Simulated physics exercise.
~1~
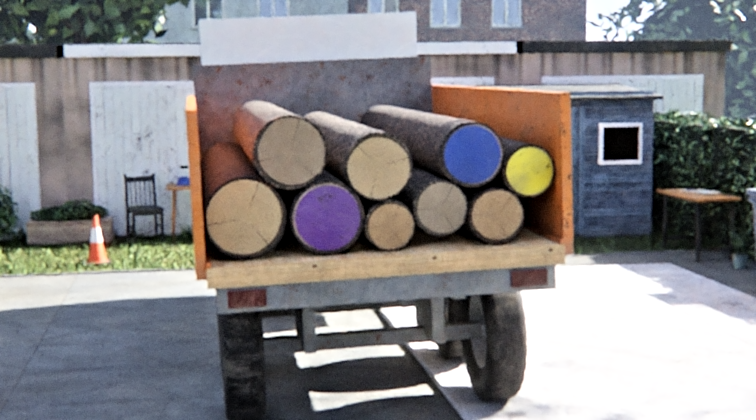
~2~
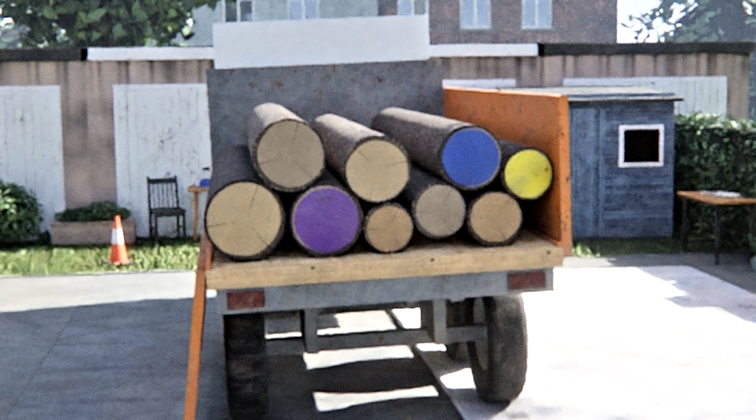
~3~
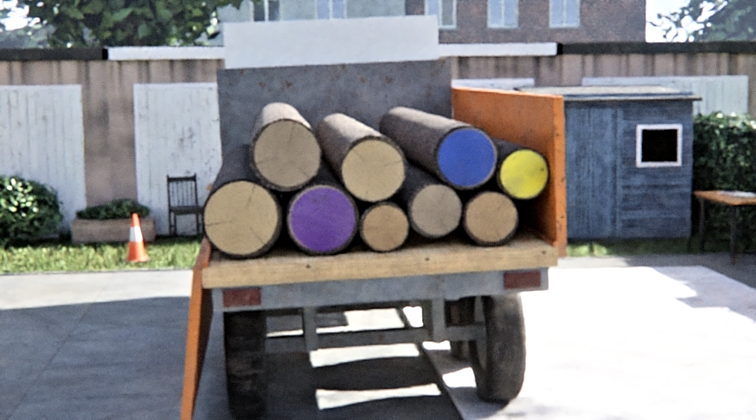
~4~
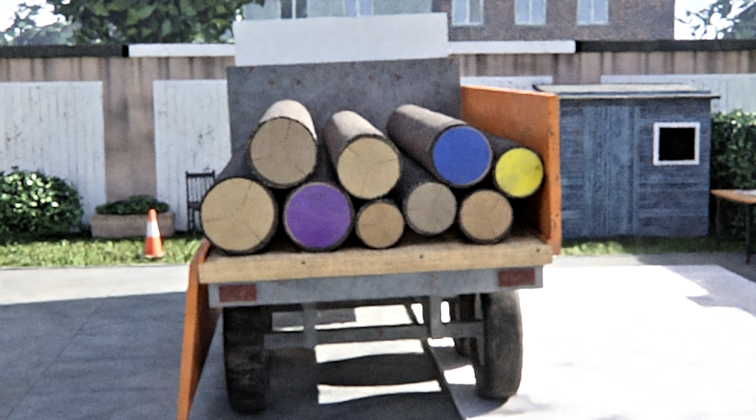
A parked flatbed lorry's left side board swings down, but its stacked logs stay put.
